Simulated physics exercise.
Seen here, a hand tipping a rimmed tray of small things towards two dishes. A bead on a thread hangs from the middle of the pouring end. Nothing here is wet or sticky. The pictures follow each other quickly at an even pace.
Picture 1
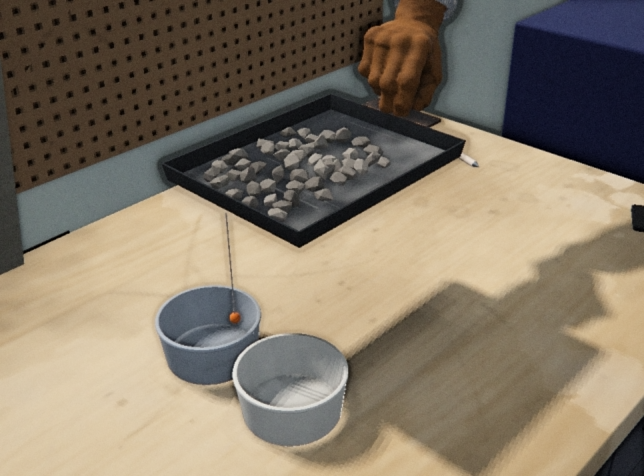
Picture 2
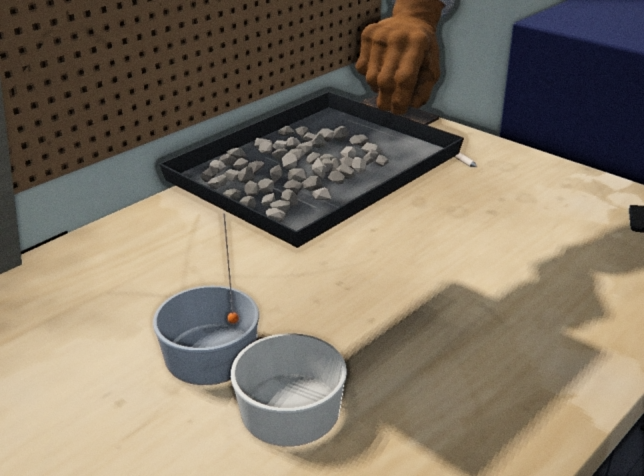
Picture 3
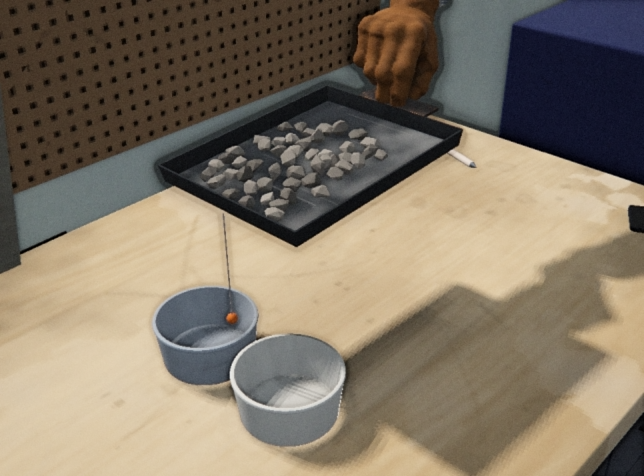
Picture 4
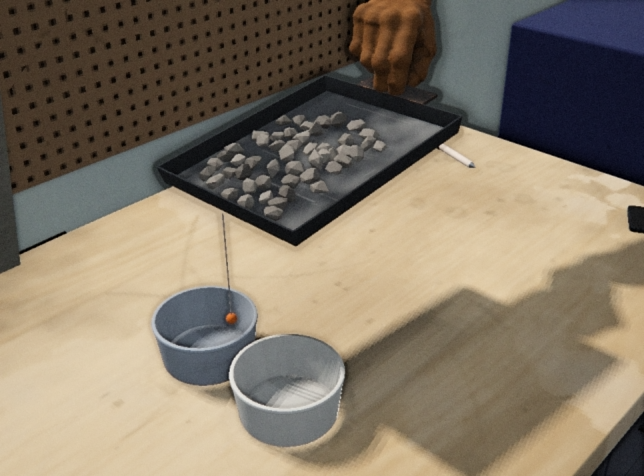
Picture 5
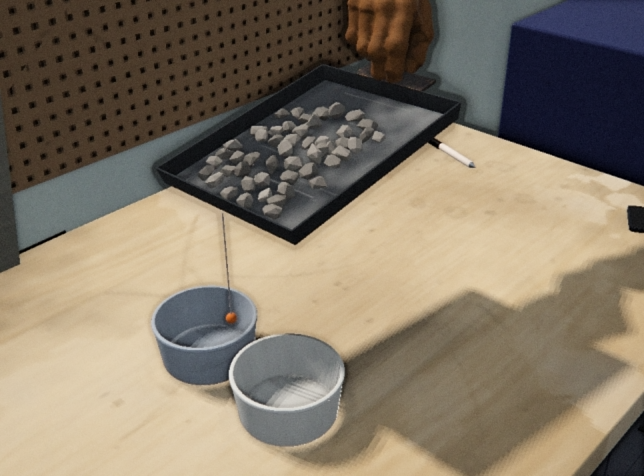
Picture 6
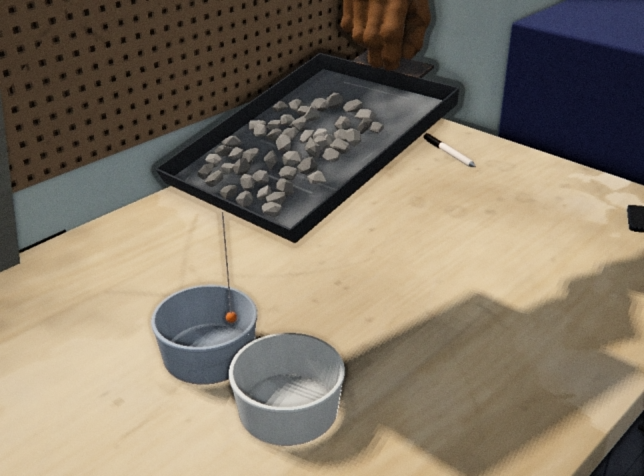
A hand slowly raises the far end of a dark tray of gravel above two dishes.
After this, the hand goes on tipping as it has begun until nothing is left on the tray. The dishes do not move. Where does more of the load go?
The left-hand one ends fuller.
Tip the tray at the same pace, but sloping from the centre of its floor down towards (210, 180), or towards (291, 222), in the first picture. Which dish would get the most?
In turn: Left; the right dish.
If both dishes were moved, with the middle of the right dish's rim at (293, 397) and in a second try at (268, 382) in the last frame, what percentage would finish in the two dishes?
Roughly 50 per cent, and 60 per cent.
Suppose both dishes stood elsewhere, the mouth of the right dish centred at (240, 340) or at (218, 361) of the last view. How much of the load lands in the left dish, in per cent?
First some 20, then 50 per cent.
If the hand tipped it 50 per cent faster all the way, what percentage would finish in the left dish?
It comes to 40 per cent or so.
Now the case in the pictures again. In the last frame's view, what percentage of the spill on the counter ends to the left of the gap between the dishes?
Close to 100 per cent.
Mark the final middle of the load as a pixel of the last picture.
Roughly at (166, 379).
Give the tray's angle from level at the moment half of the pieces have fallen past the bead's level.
At some 105 degrees.
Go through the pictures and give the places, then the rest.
The first frame shows corners of the pouring end at (166, 163) and (299, 229), level; middle of the load at (314, 161), bits of gravel; left dish at (170, 356); right dish at (251, 415); bead on its thread at (235, 318).
The second frame shows corners of the pouring end at (164, 164) and (297, 229), level; middle of the load at (312, 160).
The third frame shows corners of the pouring end at (163, 165) and (295, 229), tipped barely, lowest at the left corner; middle of the load at (311, 156).
The fourth frame shows corners of the pouring end at (161, 166) and (293, 229), tipped a little, lowest at the left corner; middle of the load at (310, 150).
The fifth frame shows corners of the pouring end at (160, 167) and (292, 228), tipped a little, lowest at the left corner; middle of the load at (308, 144).
The sixth frame shows corners of the pouring end at (160, 168) and (290, 227), tipped a little, lowest at the left corner; middle of the load at (307, 137); left dish at (166, 355); right dish at (247, 414).
Soon, tray tipped steeply; all on the tray.
A while on, tray tipped right over; about half on the tray; a small part in the left dish; a small part outside both; about a quarter in the air.
Towards the end, tray tipped past a quarter turn; about a third in the left dish; about two thirds outside both.
Finally, tray tipped past a quarter turn; none in the right dish; about a third in the left dish; about two thirds outside both.
